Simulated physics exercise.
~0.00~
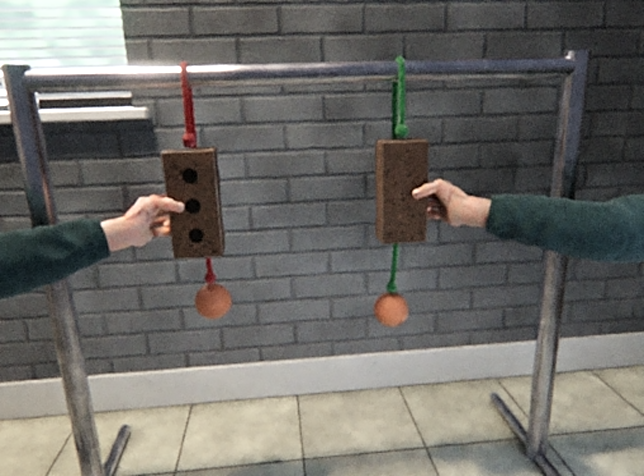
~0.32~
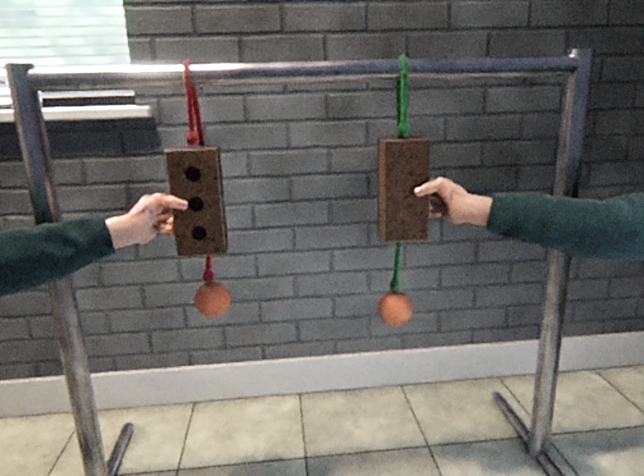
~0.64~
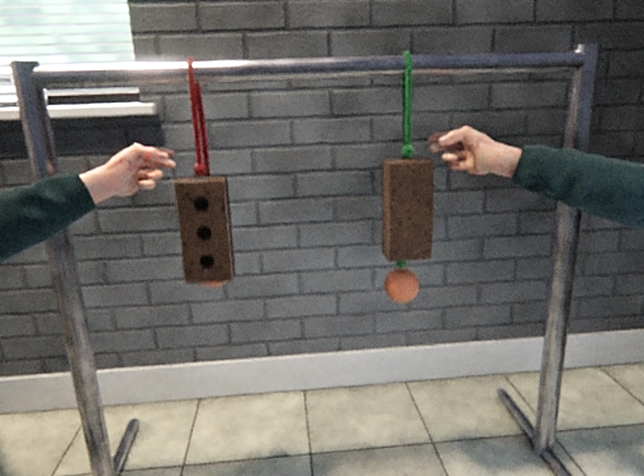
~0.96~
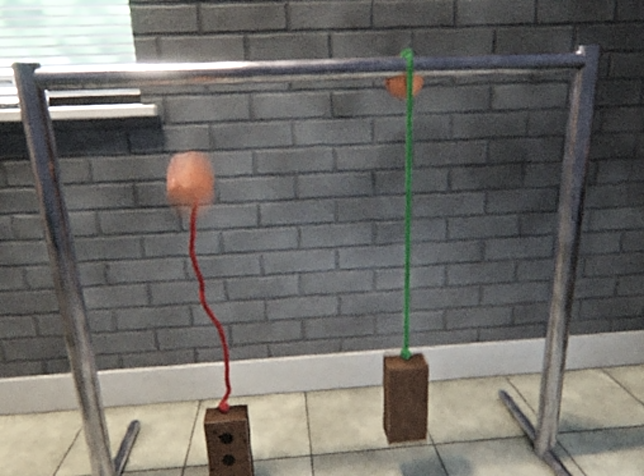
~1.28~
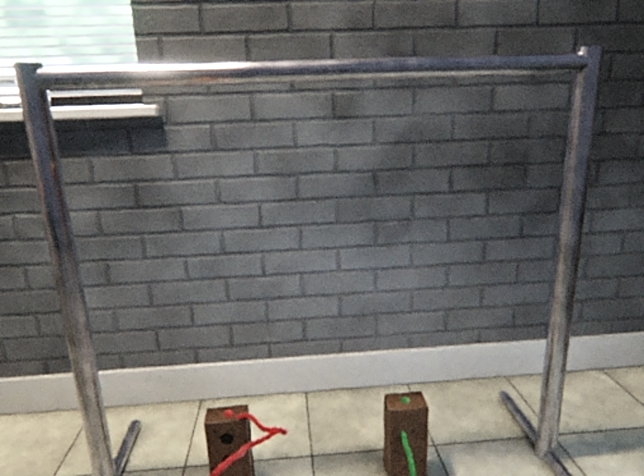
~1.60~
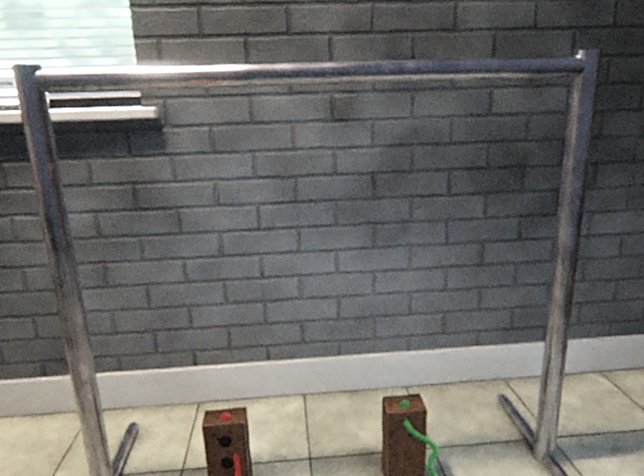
Two hands held a pair of bricks on red and green ropes looped over a metal rail, with an orange ball dangling beneath each, then let go; the bricks dropped as the balls shot upward, and both bricks ended on the floor.
